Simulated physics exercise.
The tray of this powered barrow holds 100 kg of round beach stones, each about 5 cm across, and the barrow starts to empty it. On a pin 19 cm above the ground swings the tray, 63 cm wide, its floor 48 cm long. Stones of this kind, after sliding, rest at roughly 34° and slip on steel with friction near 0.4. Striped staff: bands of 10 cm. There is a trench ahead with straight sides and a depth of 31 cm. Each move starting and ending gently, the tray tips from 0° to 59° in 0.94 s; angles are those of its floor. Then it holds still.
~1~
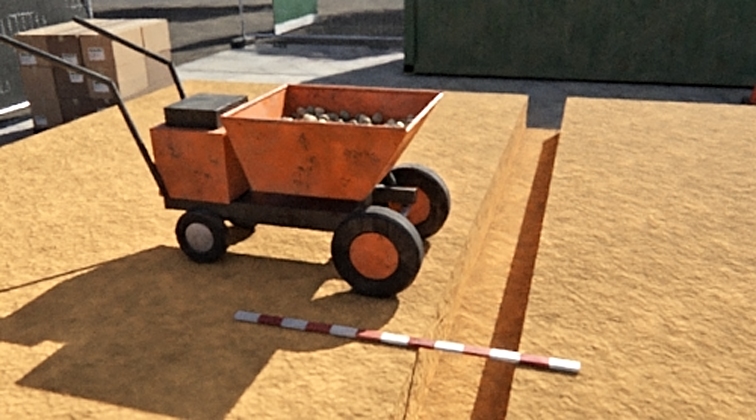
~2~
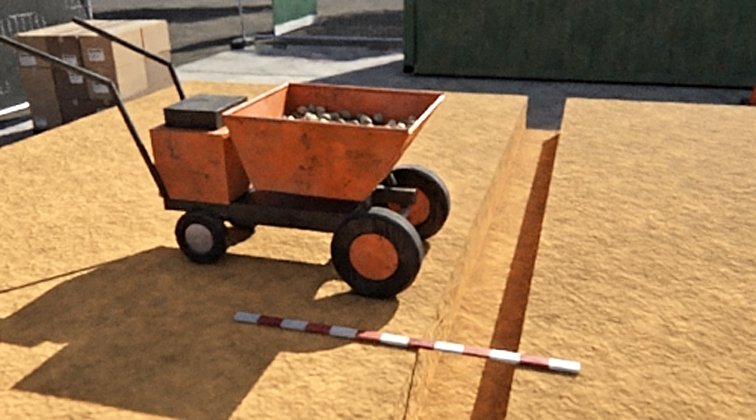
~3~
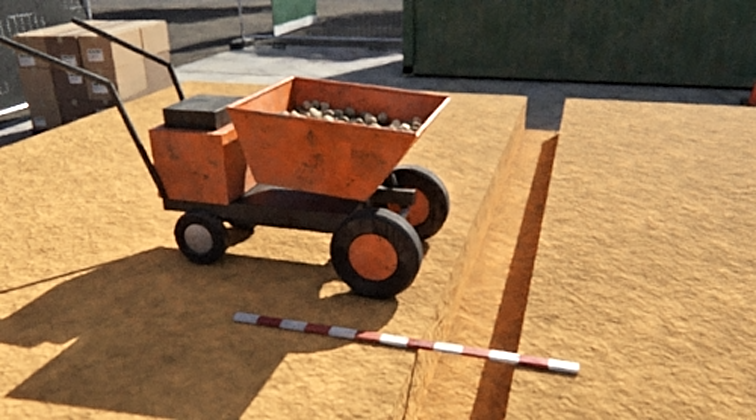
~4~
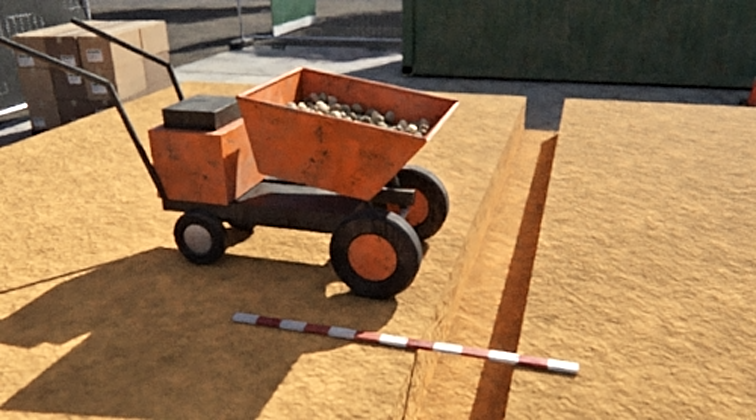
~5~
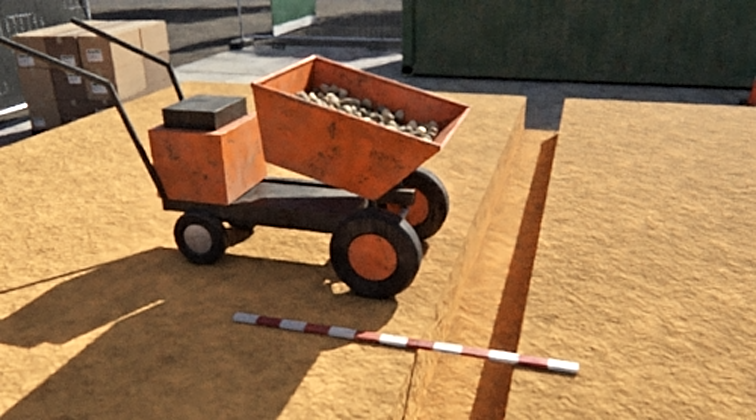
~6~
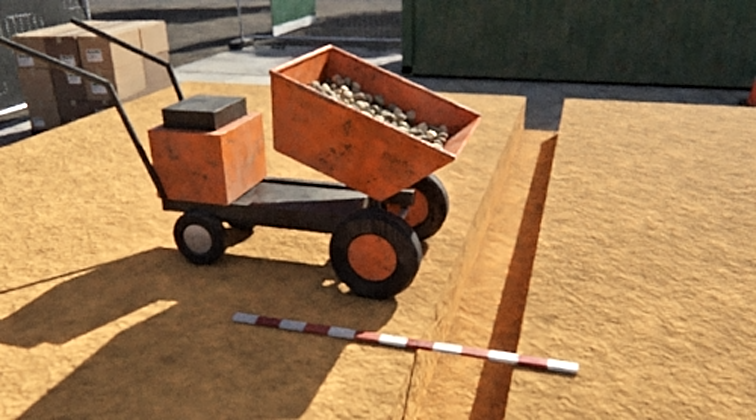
The clip shows an orange powered barrow loaded with rounded stones, standing on sandy ground beside a straight-sided trench and a red-and-white striped staff; its tray gradually tilts toward the right, the rear rising while the barrow stays still.
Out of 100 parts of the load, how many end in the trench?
Some 16 out of 100.
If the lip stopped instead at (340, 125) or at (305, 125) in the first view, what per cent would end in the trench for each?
From the first spot near 55, from the second near 45 per cent.
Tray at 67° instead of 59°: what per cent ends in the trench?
It comes out at about 30 percent.
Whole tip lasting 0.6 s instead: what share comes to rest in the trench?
Near 15 per cent.
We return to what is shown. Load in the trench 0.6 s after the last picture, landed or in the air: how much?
By then, around 0 percent.
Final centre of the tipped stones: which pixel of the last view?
Middle at around (571, 283), I'd say.
Then, 0.3 s after the last picture the floor is at 49°, 100 % in the tray; the foremost stones are at (473, 189).
Then, 0.6 s after the last picture the floor is at 59°, 94 % in the tray, 1 % in the trench, 5 % past the trench; the foremost stones are at (563, 247).
Then, 1.0 s after the last picture the floor is at 59°, 62 % in the tray, 3 % in the trench, 35 % past the trench; the foremost stones are at (664, 290).
Then, 2.9 s after the last picture the floor is at 59°, 40 % in the tray, 16 % in the trench, 44 % past the trench; the foremost stones are past the picture's edge.
